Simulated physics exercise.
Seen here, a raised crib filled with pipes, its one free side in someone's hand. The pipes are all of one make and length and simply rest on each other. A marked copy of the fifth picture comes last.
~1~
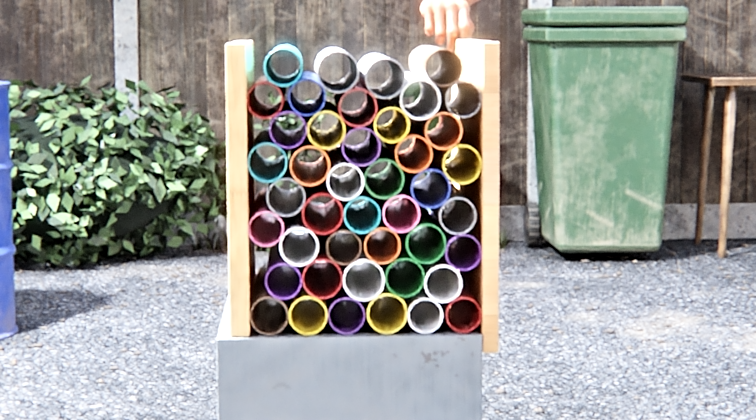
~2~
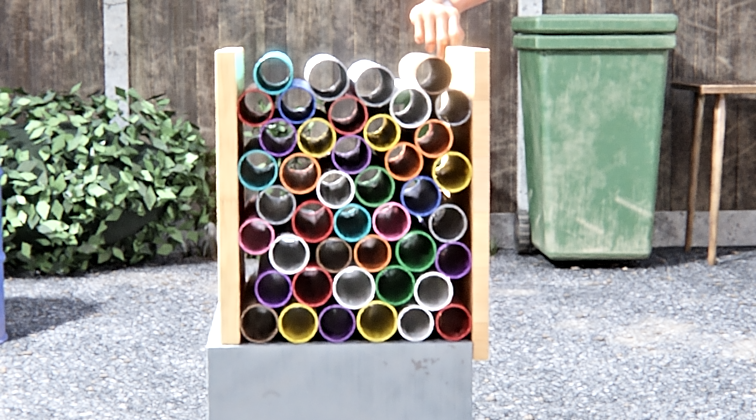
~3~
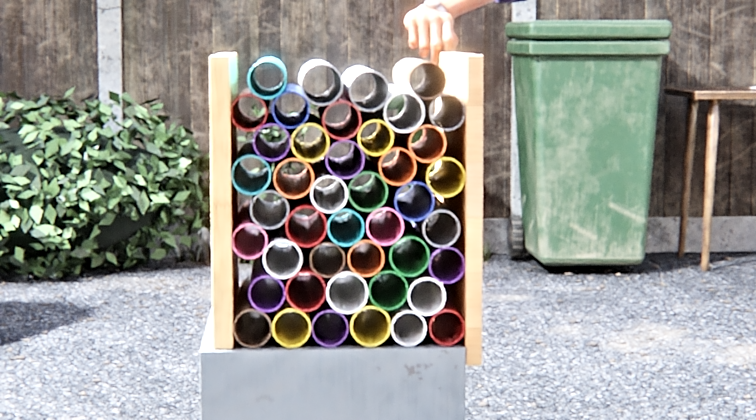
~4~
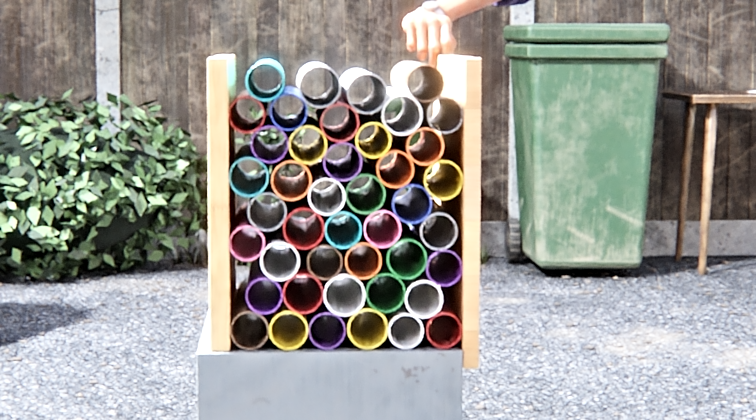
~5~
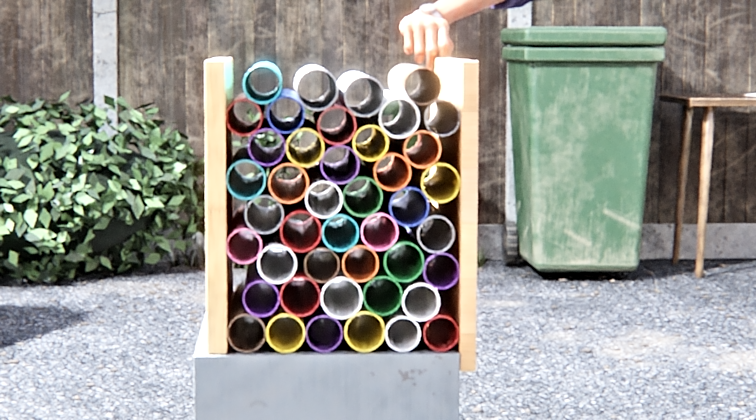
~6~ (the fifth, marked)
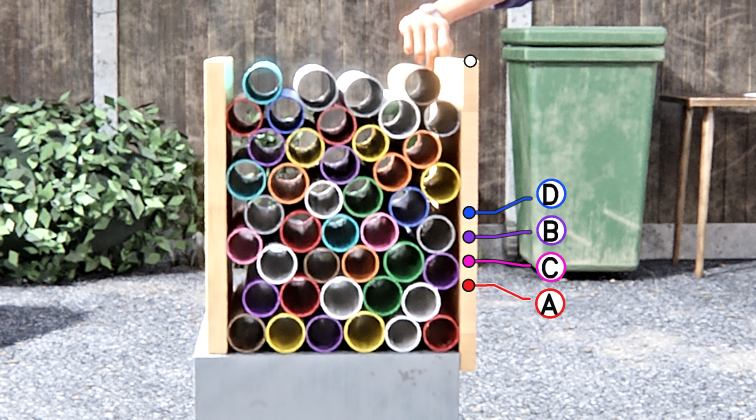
A hand stayed at the top of the right-hand wooden board beside a stack of colourful pipes on a grey block, and nothing in the stack visibly moved as the whole scene drifted slightly left and down.
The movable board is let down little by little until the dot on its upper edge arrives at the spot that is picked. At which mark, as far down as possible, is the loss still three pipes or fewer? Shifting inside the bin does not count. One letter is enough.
D is the limit.
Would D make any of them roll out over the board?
Yes, at D.
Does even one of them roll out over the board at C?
Yes, at C.
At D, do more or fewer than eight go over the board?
Fewer than eight.
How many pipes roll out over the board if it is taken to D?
The count is two.
On the marked copy, A at (468, 285); B at (469, 237); C at (469, 261); D at (469, 212); the white dot at (470, 61).
With D. Early on, top of the board (461, 127).
Further on, top of the board (461, 203).
At the end, top of the board (461, 212), two out over the board.
As for the rest, A more than three out over the board; B more than three out over the board; C more than three out over the board.
